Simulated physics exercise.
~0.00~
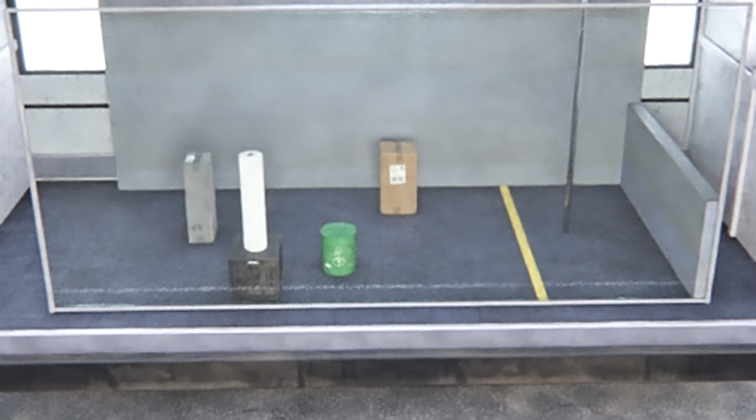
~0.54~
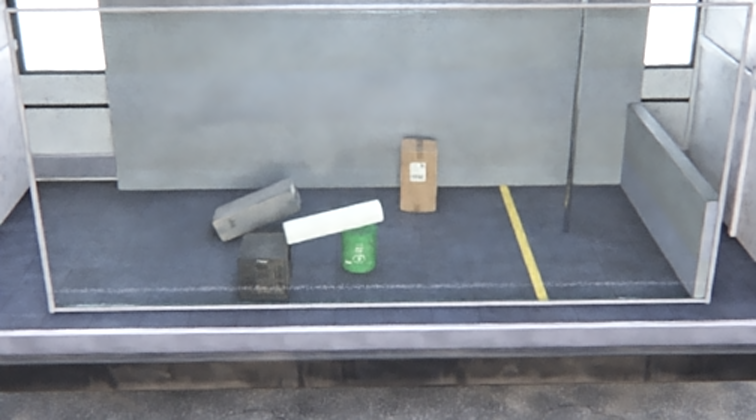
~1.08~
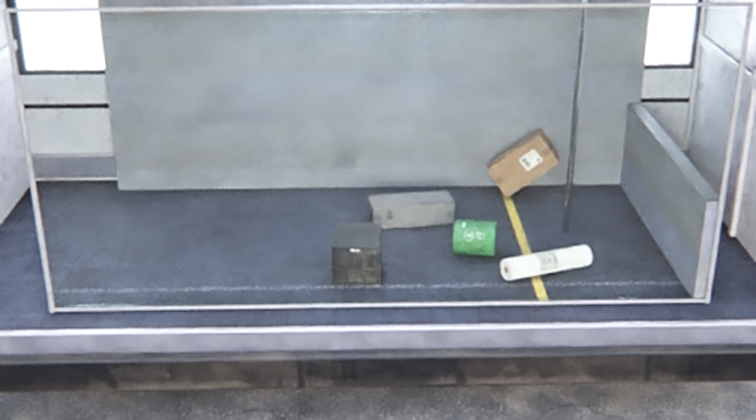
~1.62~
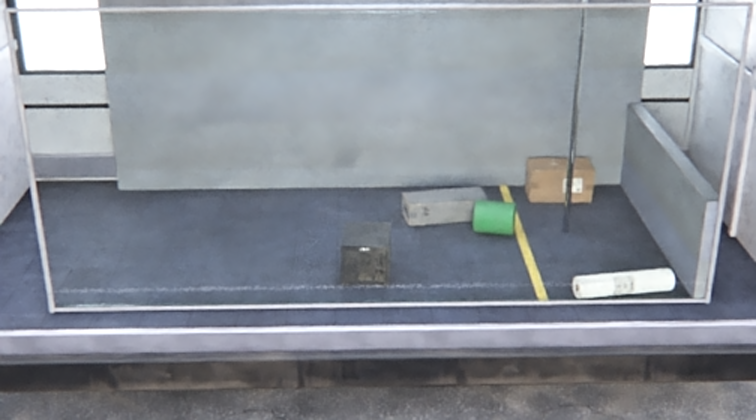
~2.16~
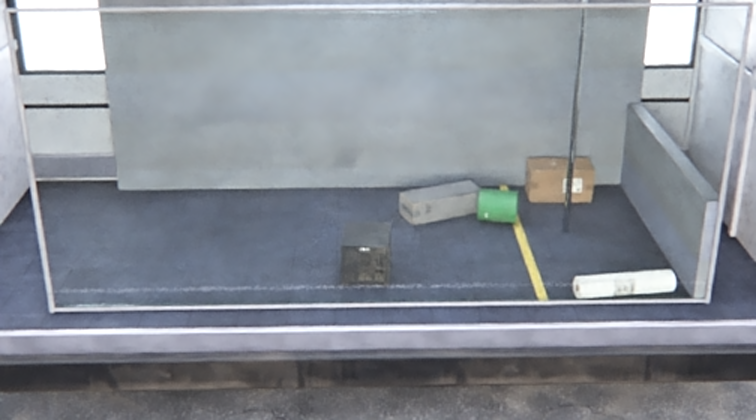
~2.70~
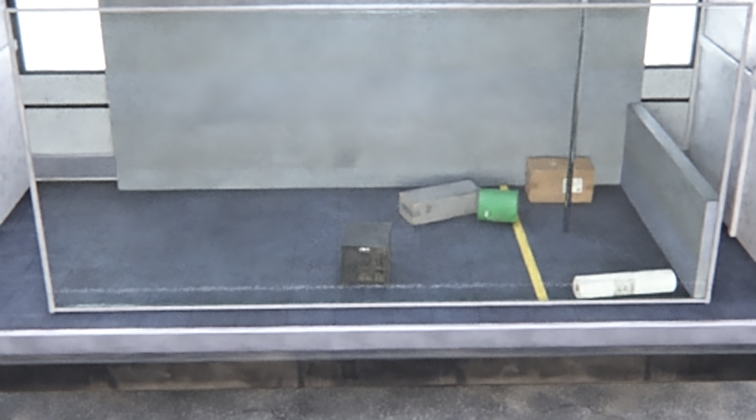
In the video, a white roll, grey tall box, green bucket, brown pack and black crate move right across a bay floor, all but the crate toppling; the roll and pack cross the yellow line, while the others come to rest short of it.
